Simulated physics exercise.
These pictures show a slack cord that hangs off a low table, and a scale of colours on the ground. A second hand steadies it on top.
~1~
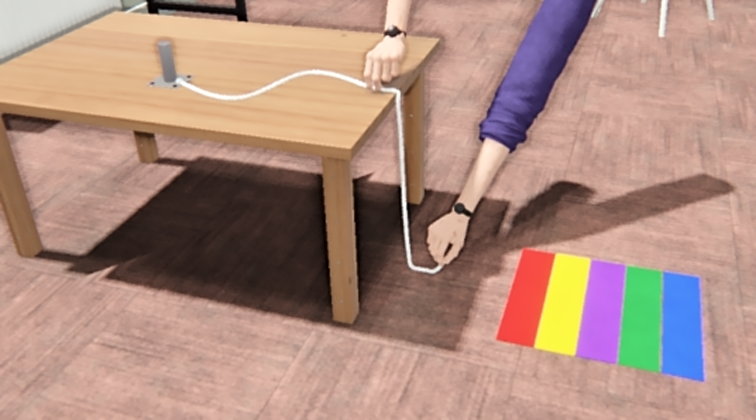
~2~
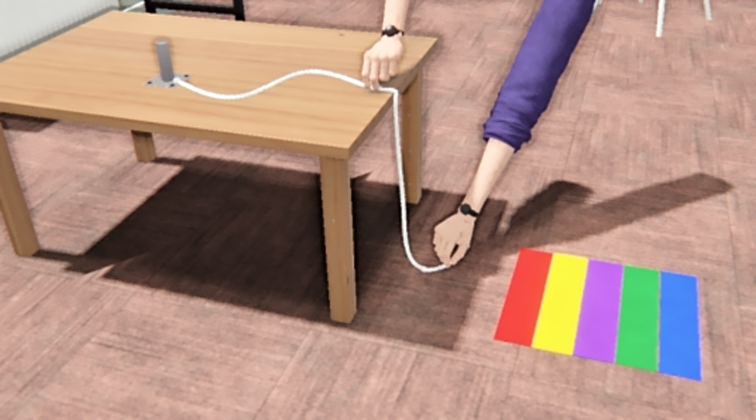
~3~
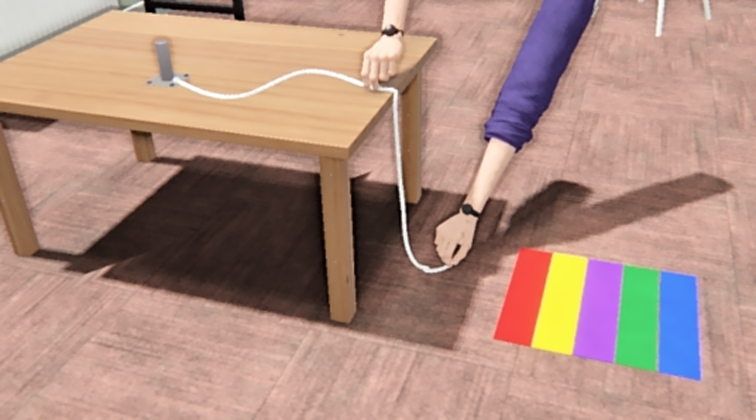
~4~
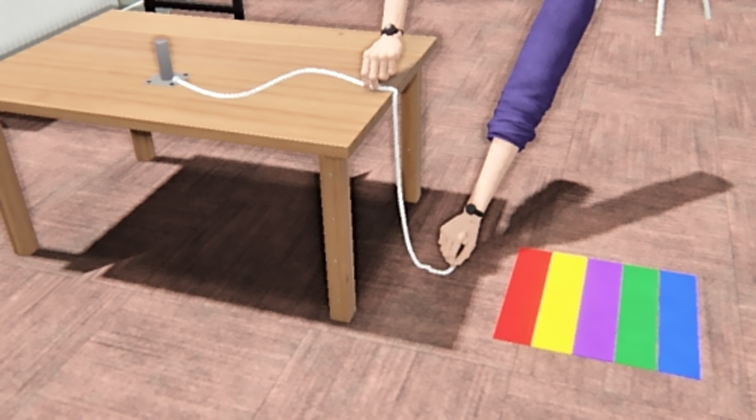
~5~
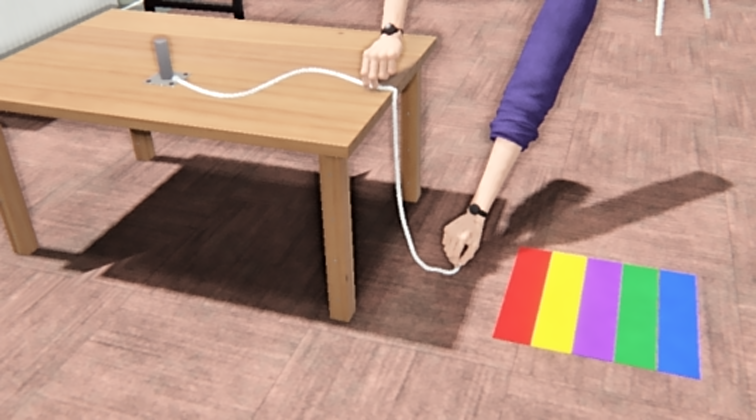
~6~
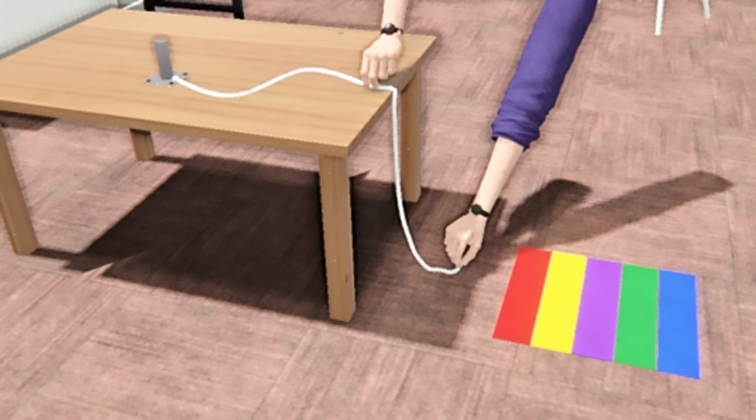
The clip shows one hand resting on a white cord at a wooden table's edge while another, in a purple sleeve, holds the cord's hanging end near the floor and moves it slightly right, toward a strip of coloured bands.
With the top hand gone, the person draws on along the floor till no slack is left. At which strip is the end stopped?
The end stops over the green strip.
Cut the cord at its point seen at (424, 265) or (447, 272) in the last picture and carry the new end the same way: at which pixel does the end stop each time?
In that order: (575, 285) and (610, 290).
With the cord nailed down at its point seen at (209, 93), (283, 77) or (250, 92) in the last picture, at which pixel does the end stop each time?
About (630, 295), (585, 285) and (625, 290).
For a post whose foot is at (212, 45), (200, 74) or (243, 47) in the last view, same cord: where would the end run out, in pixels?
The places are (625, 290), (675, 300) and (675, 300).
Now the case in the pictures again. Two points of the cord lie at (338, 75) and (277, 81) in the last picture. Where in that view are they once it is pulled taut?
The first at (383, 91), the second at (308, 87).
A little later, end near (576, 284); over yellow.
Next, end near (617, 291); over purple.
When it is tight, end near (641, 295); over green. It gets as far as the green strip.
